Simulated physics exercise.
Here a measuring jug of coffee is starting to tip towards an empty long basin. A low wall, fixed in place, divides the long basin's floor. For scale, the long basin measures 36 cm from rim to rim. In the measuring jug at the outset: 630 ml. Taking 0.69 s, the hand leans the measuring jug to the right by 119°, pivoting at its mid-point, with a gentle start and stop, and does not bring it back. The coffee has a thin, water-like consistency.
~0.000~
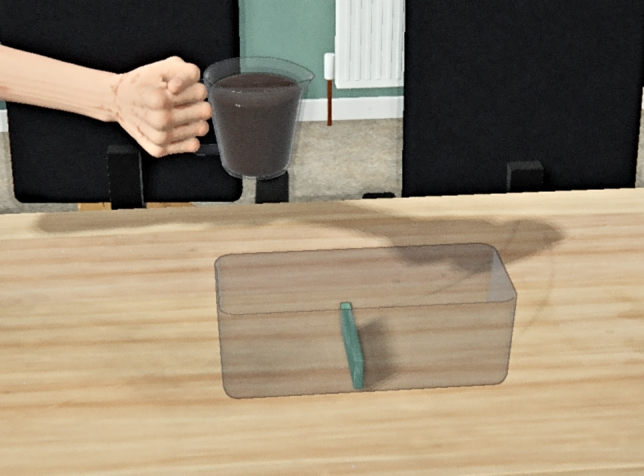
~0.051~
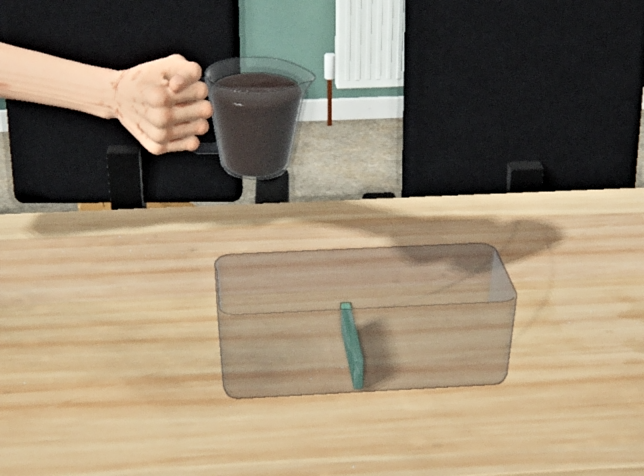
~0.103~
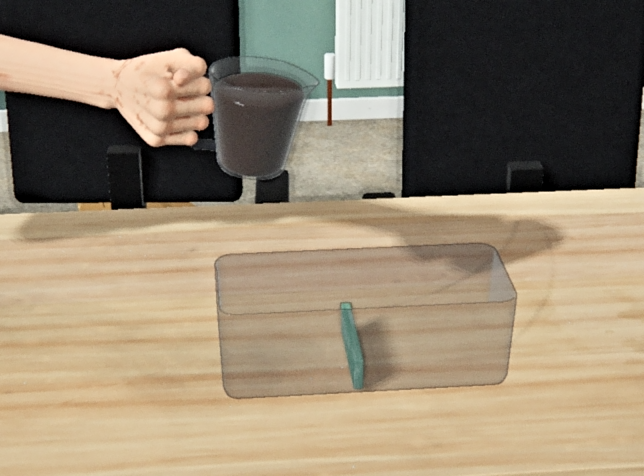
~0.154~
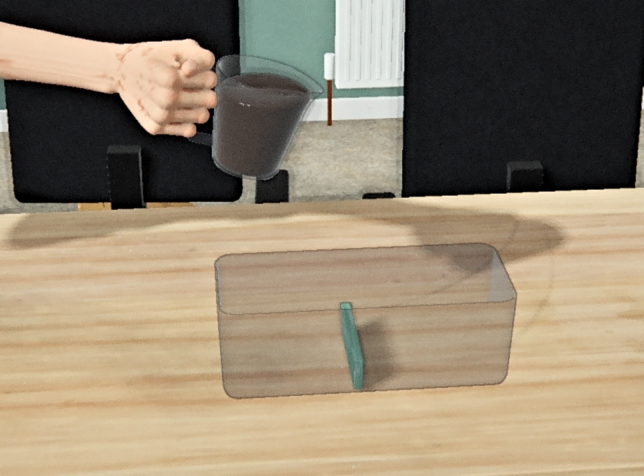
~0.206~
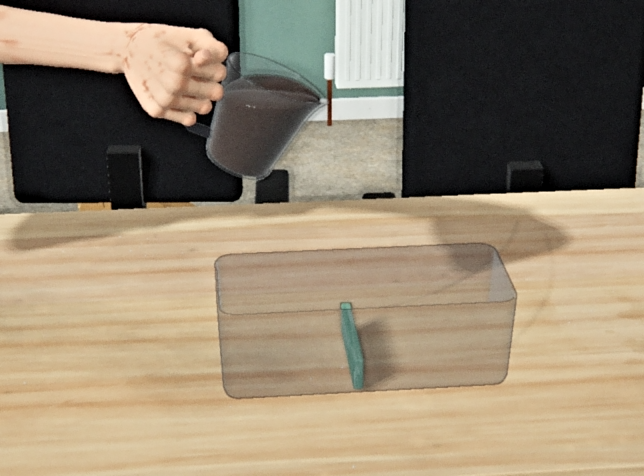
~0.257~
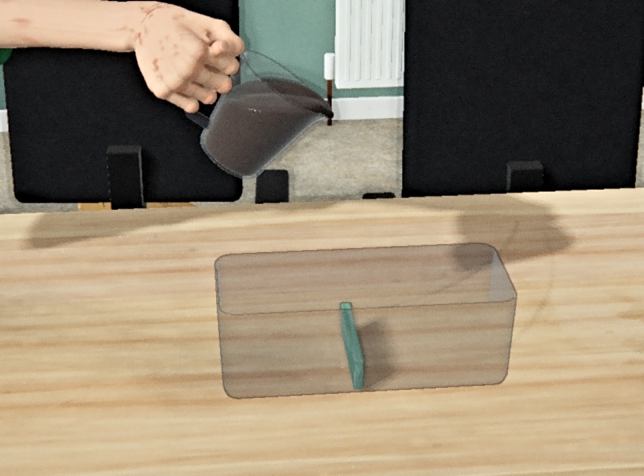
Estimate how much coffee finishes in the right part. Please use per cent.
I would say 72 per cent.
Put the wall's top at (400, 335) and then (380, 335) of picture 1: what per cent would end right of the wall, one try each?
20 then 30 %.
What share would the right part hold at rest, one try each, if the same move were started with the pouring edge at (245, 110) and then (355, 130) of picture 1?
10 in a hundred, followed by 95 in a hundred.
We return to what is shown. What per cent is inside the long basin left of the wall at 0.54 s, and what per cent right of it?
About 0 % left, 20 % right.
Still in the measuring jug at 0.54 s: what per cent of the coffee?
Close to 38 in a hundred.
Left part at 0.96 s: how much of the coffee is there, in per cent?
Roughly 24 per cent.
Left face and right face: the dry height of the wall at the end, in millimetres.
36 mm left, 26 mm right.
After 0.54 s the tilt is 105° and 38 per cent is still to pour, 0 is left of the wall and 20 right of it.
After 0.74 s the tilt is 119° and 2 per cent is still to pour, 17 is left of the wall and 67 right of it.
After 0.96 s the tilt is 119° and 0 per cent is still to pour, 24 is left of the wall and 72 right of it.
After 1.19 s the tilt is 119° and 0 per cent is still to pour, 24 is left of the wall and 72 right of it.
In the end 25 per cent lies left of the wall, 72 right of it and 4 outside.
